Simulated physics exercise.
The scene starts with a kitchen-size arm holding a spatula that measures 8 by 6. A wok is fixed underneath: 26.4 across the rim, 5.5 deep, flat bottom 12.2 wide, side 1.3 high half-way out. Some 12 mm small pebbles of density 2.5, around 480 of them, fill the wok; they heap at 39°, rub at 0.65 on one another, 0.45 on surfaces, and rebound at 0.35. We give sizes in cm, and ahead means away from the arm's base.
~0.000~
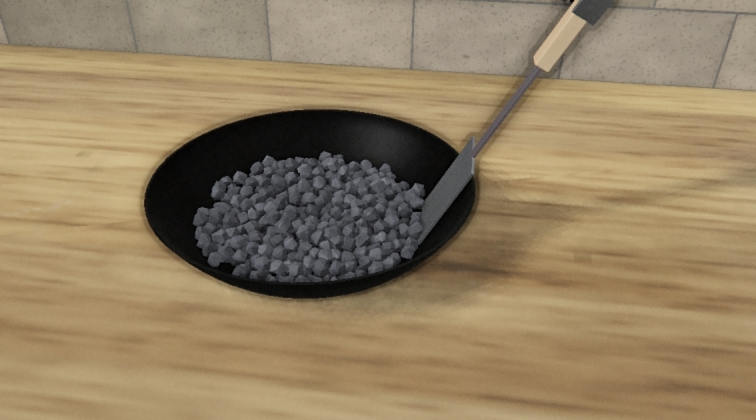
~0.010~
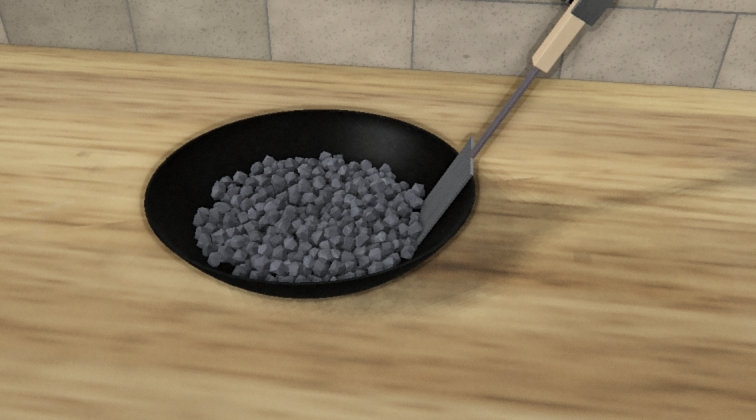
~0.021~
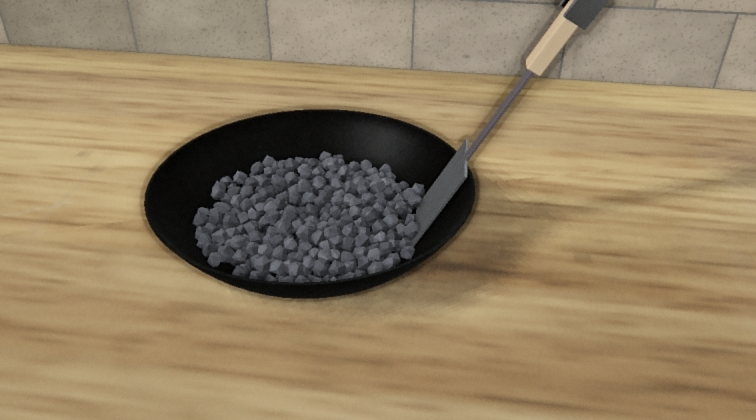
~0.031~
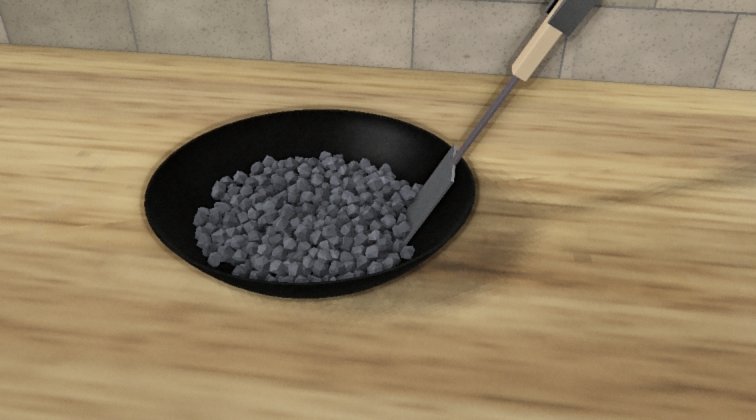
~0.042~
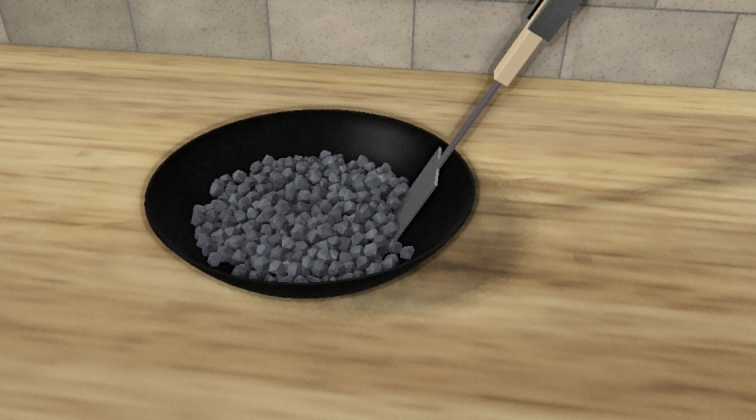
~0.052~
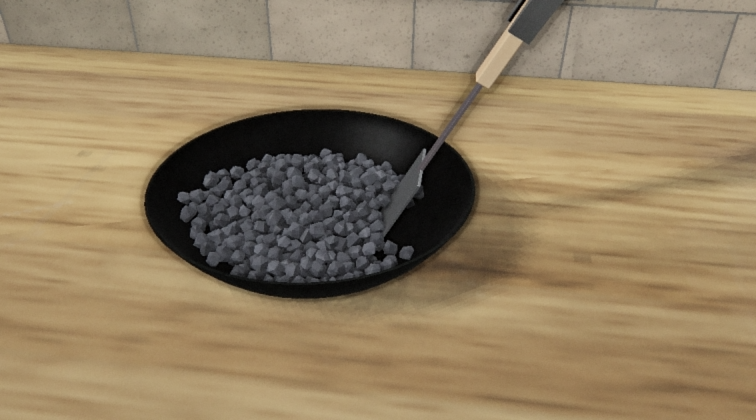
A spatula rested against the right side of a black wok full of small gray chunks on a wooden counter, then slid slowly left, pushing the pile slightly toward the left side.
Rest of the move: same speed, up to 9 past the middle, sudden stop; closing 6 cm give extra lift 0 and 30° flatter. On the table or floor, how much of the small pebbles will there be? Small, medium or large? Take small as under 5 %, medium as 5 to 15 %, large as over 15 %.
Large, so over 15 %.
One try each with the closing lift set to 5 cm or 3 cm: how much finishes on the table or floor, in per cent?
Result, in order: Approx. 25 % and 35 %.
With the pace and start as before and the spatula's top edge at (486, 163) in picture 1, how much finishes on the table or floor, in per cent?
20 percent or so.
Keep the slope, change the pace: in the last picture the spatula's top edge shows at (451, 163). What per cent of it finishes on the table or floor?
Share: Roughly 15 %.
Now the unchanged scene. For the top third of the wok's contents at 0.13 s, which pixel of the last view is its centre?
Roughly pixel (228, 183).
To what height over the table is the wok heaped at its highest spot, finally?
Close to 6.5 centimetres high.
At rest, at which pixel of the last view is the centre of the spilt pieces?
Pixel estimate: About (78, 203).
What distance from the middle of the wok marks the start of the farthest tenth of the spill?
I reckon it's some 35 centimetres.
By 0.09 s, sloping 62°, highest piece 9 above the table; 482 in the wok, 3 on the blade or in flight.
By 0.13 s, sloping 56°, highest piece 12 above the table; 478 in the wok, 7 on the blade or in flight.
By 0.35 s, sloping 32°, highest piece 13 above the table; 351 in the wok, 76 on the table or floor, 58 on the blade or in flight.
By 1.40 s, sloping 32°, highest piece 6 above the table; 351 in the wok, 134 on the table or floor.
Final count, 351 in the wok, 134 on the table or floor. That is 28 % on the table or floor.
